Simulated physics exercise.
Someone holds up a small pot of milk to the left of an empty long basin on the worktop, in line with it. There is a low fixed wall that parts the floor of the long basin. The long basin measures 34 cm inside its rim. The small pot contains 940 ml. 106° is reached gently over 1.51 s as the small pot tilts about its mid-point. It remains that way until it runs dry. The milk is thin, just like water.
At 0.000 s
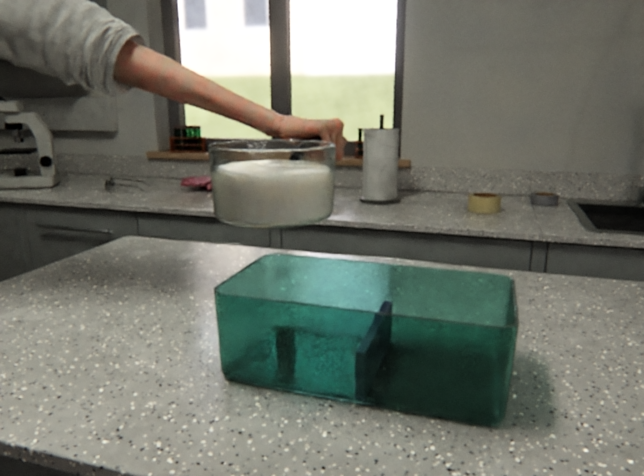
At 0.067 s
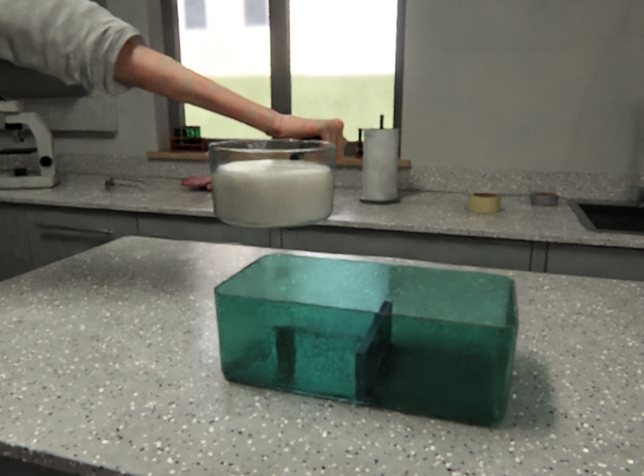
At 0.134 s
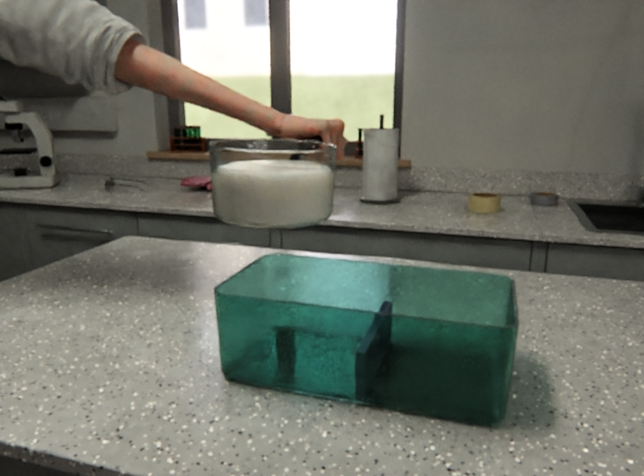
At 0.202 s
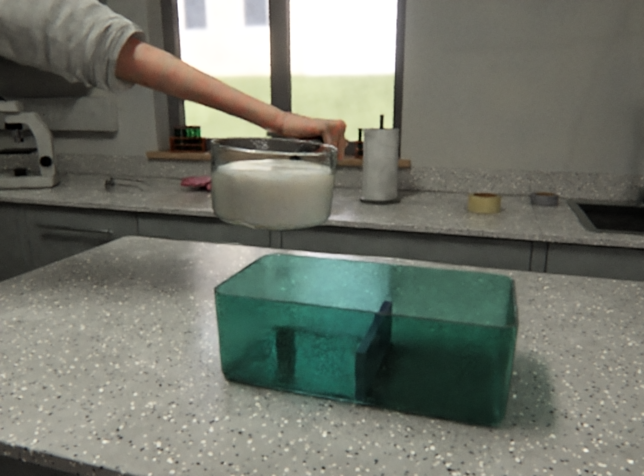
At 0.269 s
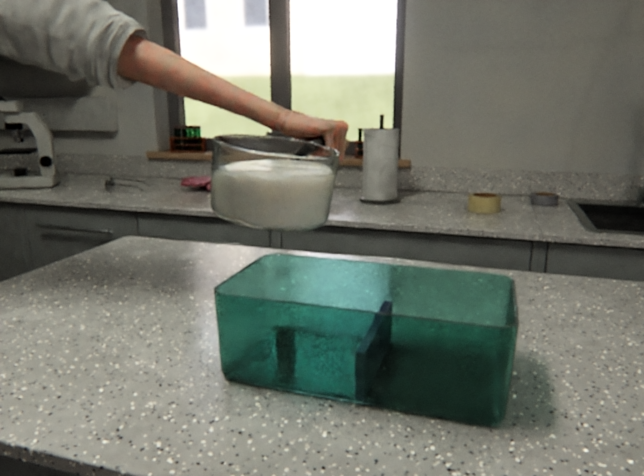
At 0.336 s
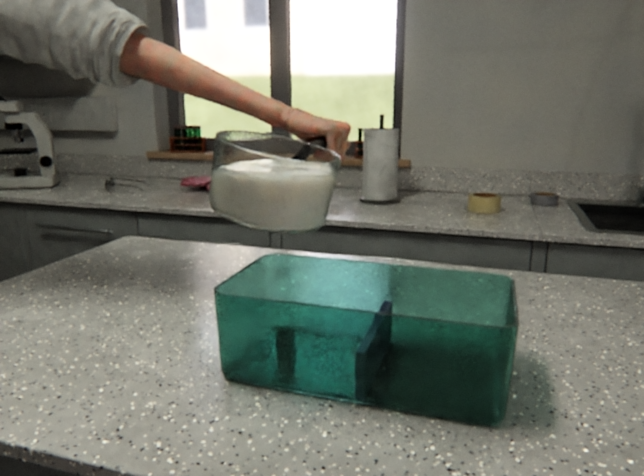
In a room with speckled grey worktops, a hand held a clear pot of milk above an empty green see-through basin, keeping it almost level at first, then tilting it slightly to the right.
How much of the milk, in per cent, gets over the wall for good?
51 %.
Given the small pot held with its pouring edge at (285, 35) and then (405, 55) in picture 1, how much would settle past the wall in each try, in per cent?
Roughly 25 per cent the first time and 90 per cent the second.
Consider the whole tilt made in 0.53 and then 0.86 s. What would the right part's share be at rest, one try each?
Around 20 per cent first, around 40 per cent next.
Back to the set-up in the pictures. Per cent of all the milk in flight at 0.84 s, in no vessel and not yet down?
Estimate: Some 22 % of the total.
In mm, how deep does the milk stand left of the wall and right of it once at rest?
Some 16 mm on the left and 20 mm on the right.
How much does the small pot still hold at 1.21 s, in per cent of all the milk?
Close to 16 percent of the whole amount.
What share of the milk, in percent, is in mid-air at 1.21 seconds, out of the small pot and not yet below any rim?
Around 9 percent of the liquid.
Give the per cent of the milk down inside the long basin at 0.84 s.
I'd put it near 10 percent.
By 0.84 s the tilt is 62° and 69 per cent is still to pour, 3 is left of the wall and 6 right of it.
By 1.21 s the tilt is 96° and 16 per cent is still to pour, 25 is left of the wall and 51 right of it.
By 1.59 s the tilt is 106° and 1 per cent is still to pour, 48 is left of the wall and 51 right of it.
By 2.01 s the tilt is 106° and 0 per cent is still to pour, 49 is left of the wall and 51 right of it.
At rest 49 per cent lies left of the wall, 51 right of it and 0 outside.
